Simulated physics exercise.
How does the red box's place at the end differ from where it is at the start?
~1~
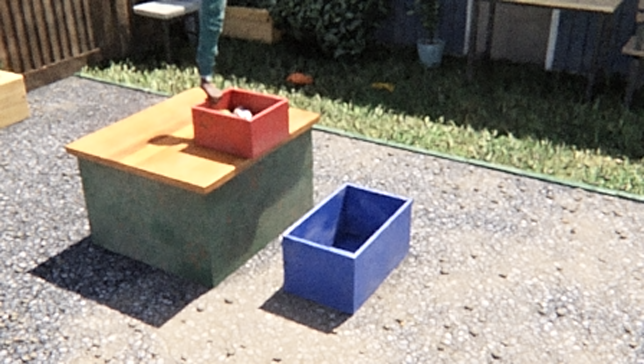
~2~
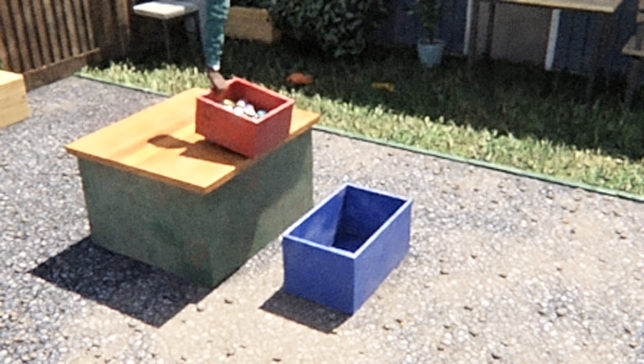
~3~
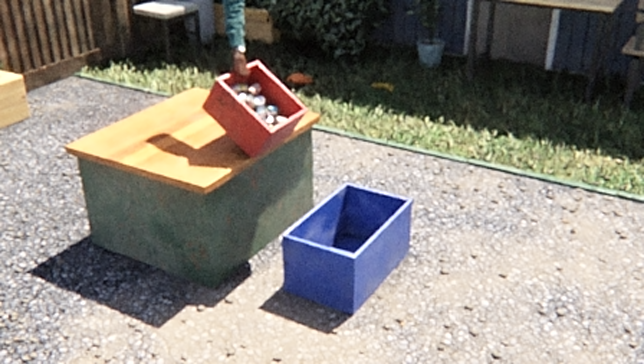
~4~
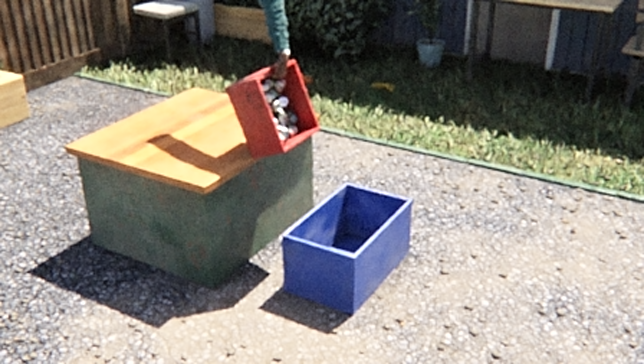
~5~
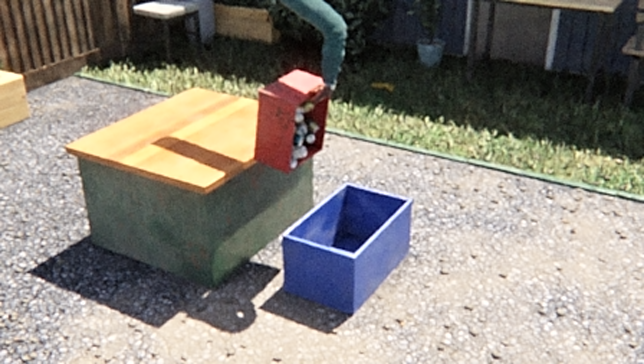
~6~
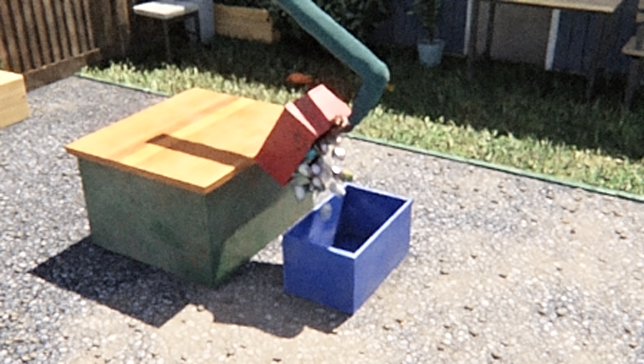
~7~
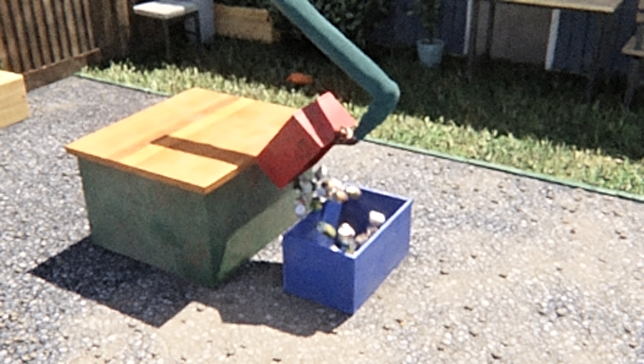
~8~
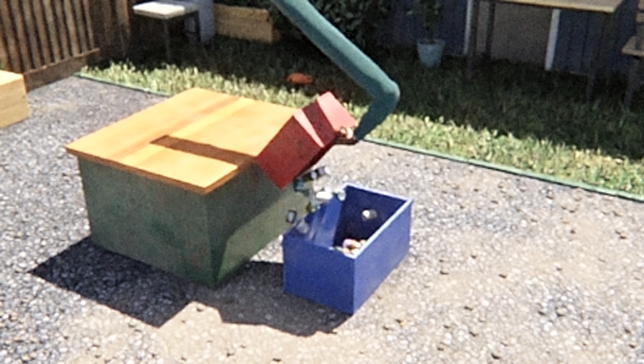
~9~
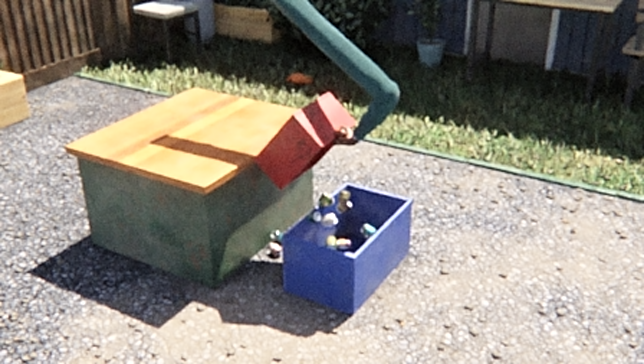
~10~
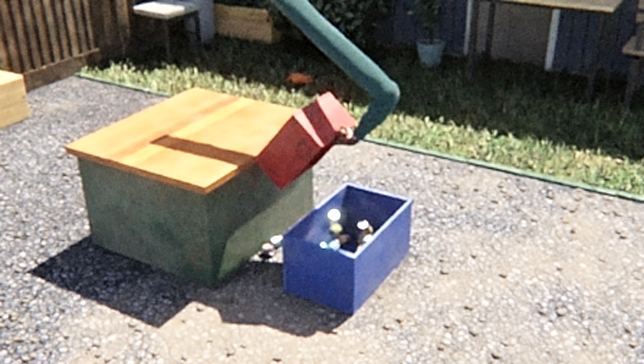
At the start the red box sits upright on top of the bench, toward its back right. By the end it is farther right and a little lower, held tipped over past the bench's right edge near the blue tote.
